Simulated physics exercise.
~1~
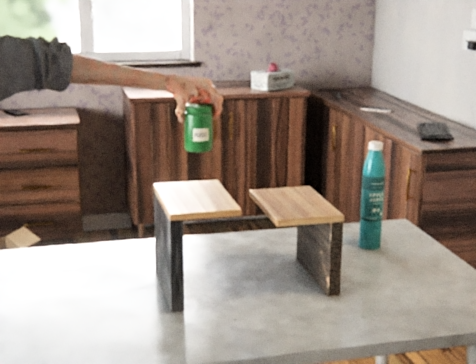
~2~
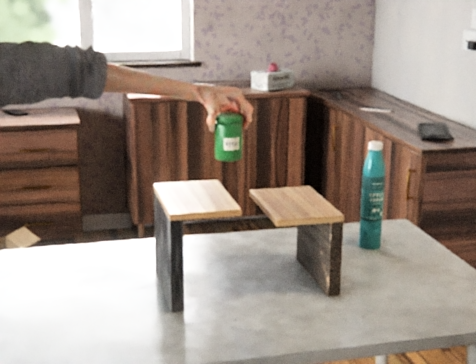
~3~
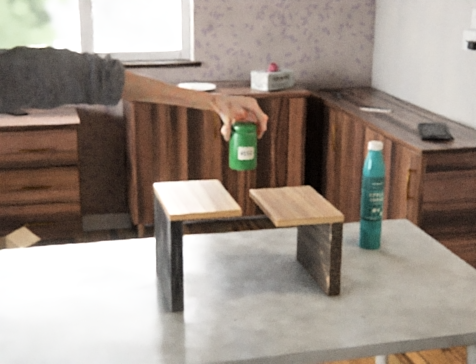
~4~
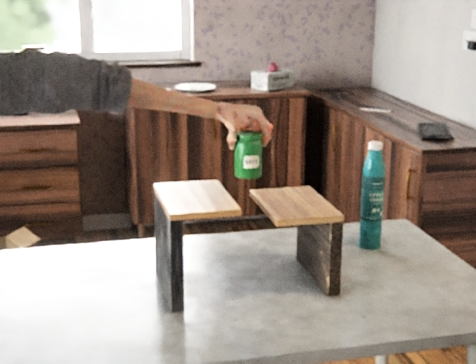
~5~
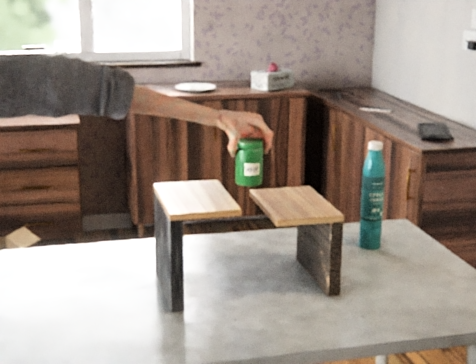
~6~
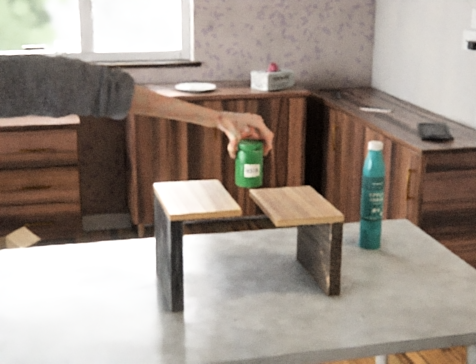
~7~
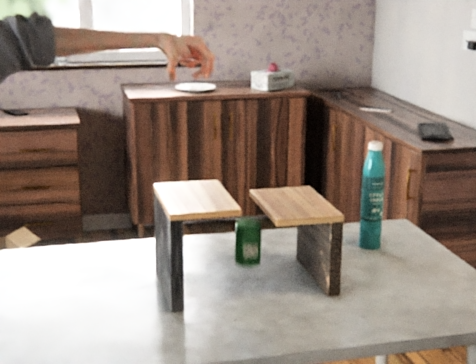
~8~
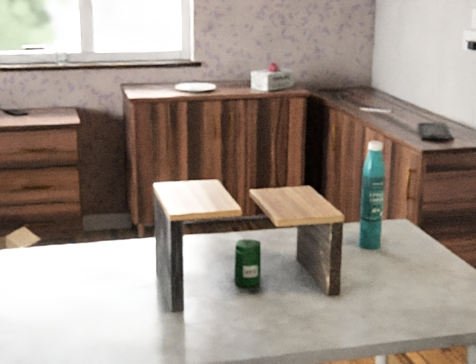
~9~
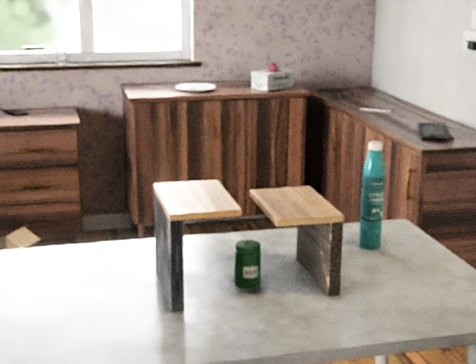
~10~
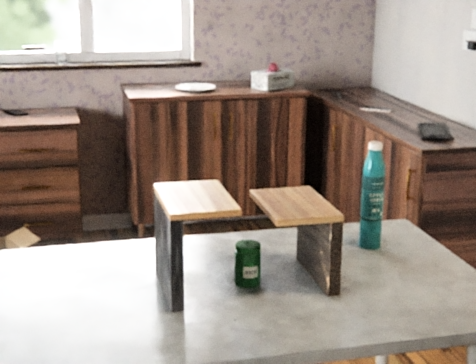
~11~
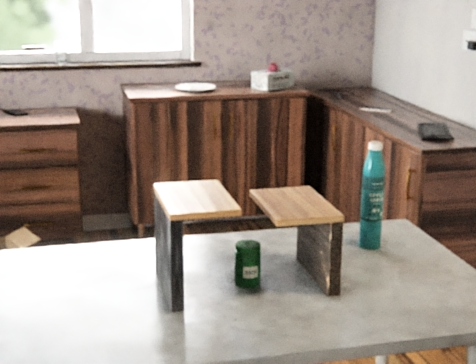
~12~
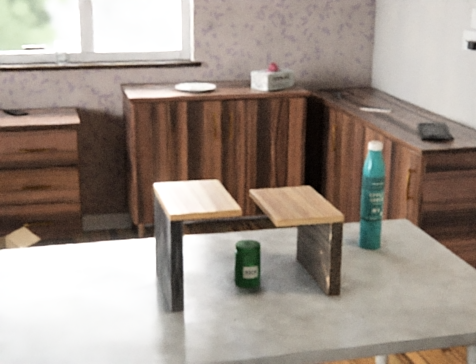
On a gray table, a hand releases a green jar, which drops upright between two wooden-topped stands.
